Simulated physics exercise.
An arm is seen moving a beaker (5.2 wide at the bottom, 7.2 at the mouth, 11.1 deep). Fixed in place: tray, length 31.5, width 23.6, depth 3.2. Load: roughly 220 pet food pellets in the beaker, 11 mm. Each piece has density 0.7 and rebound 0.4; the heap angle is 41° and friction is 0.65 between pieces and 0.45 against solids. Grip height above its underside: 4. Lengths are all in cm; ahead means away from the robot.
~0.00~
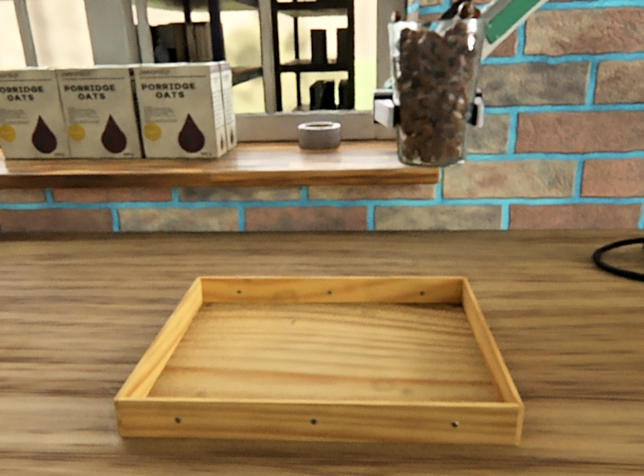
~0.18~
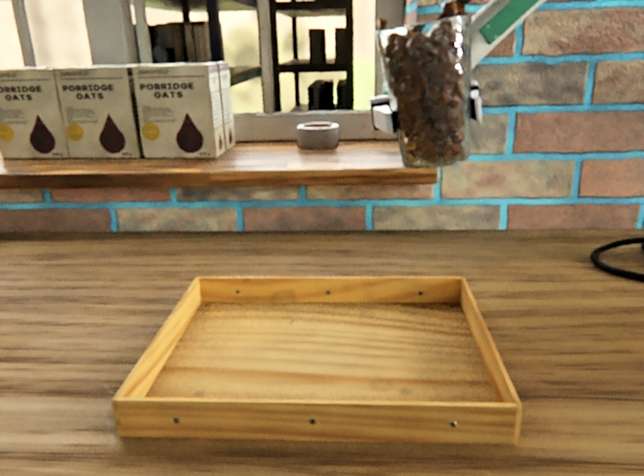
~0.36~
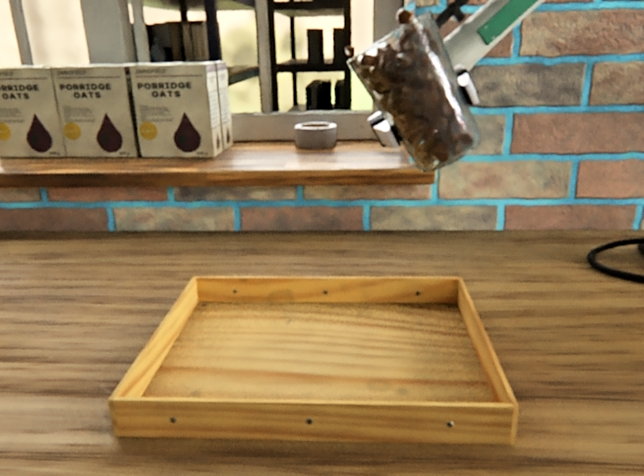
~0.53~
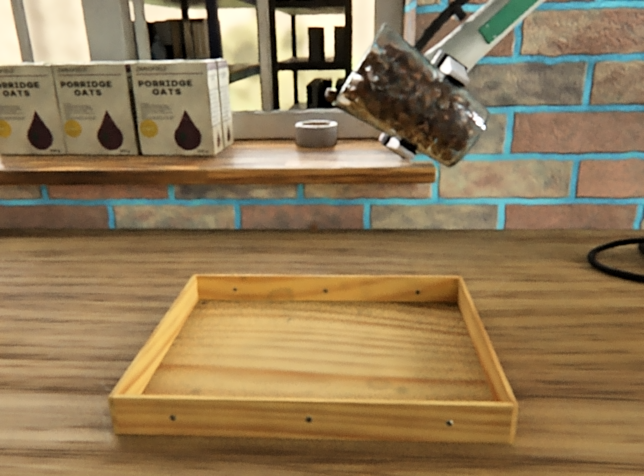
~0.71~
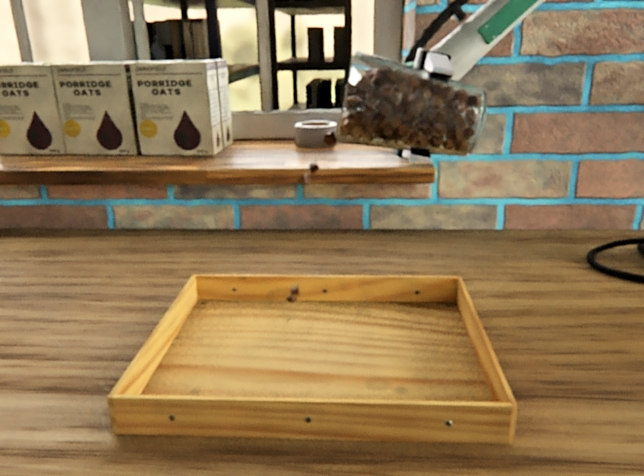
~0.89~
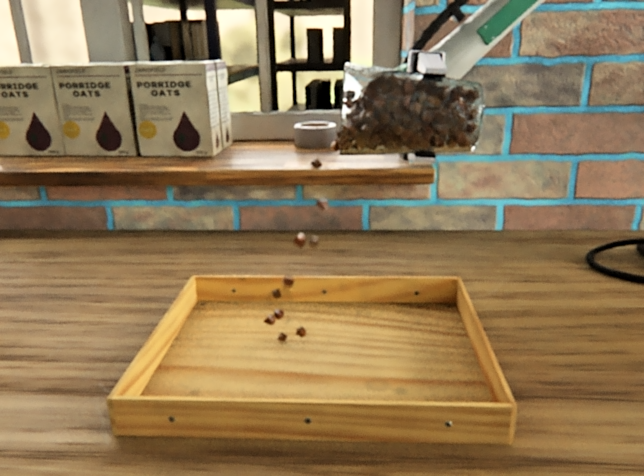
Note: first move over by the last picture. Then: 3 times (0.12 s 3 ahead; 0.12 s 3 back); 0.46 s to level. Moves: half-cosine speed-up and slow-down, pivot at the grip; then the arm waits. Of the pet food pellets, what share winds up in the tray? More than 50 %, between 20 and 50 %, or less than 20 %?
More than 50 %.
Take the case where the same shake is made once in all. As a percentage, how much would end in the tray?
Then roughly 35 percent.
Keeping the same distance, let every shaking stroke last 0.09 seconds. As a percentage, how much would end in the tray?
About 80 per cent in that case.
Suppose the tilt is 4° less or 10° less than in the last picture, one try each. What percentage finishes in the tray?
First try around 55 %, second around 40 %.
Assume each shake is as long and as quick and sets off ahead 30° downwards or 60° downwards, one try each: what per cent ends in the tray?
It comes to around 40 per cent on the first try and around 15 per cent on the second.
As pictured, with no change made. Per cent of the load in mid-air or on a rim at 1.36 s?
13 %.
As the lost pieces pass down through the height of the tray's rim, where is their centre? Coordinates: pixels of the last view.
Their middle lies around (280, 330).
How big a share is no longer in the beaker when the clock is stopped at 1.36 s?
About 45 per cent so far.
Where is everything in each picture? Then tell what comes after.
Beaker middle at (434, 96), level; upper third of the load around (435, 52), from x 395 to 475, top at y 10; 223 in the beaker, in the first frame.
Beaker middle at (430, 96), tilted 8° forward; upper third of the load around (429, 53), from x 380 to 460, top at y 10, in the second frame.
Beaker middle at (421, 99), tilted 30° forward; upper third of the load around (410, 61), from x 350 to 465, top at y 15, in the third frame.
Beaker middle at (415, 104), tilted 56° forward; upper third of the load around (396, 77), from x 315 to 475, top at y 50; 222 in the beaker, 1 in flight or on a rim, in the fourth frame.
Beaker middle at (412, 110), tilted 78° forward; upper third of the load around (398, 93), from x 290 to 475, top at y 70; 219 in the beaker, 2 in the tray, 2 in flight or on a rim, in the fifth frame.
Beaker middle at (411, 114), tilted 86° forward; upper third of the load around (408, 97), from x 270 to 470, top at y 80; 213 in the beaker, 5 in the tray, 5 in flight or on a rim, in the sixth frame.
By 1.36 s, tilted 86° forward, highest piece 25 above the table; 122 in the beaker, 71 in the tray, 30 in flight or on a rim.
By 1.83 s, tilted 45° forward, highest piece 28 above the table; 143 in the tray, 78 in the beaker, 2 in flight or on a rim.
By 2.27 s, level, highest piece 26 above the table; 145 in the tray, 78 in the beaker.
By 3.32 s, level, highest piece 26 above the table; 145 in the tray, 78 in the beaker.
Final count, 145 in the tray, 78 in the beaker. That is 65 % in the tray.
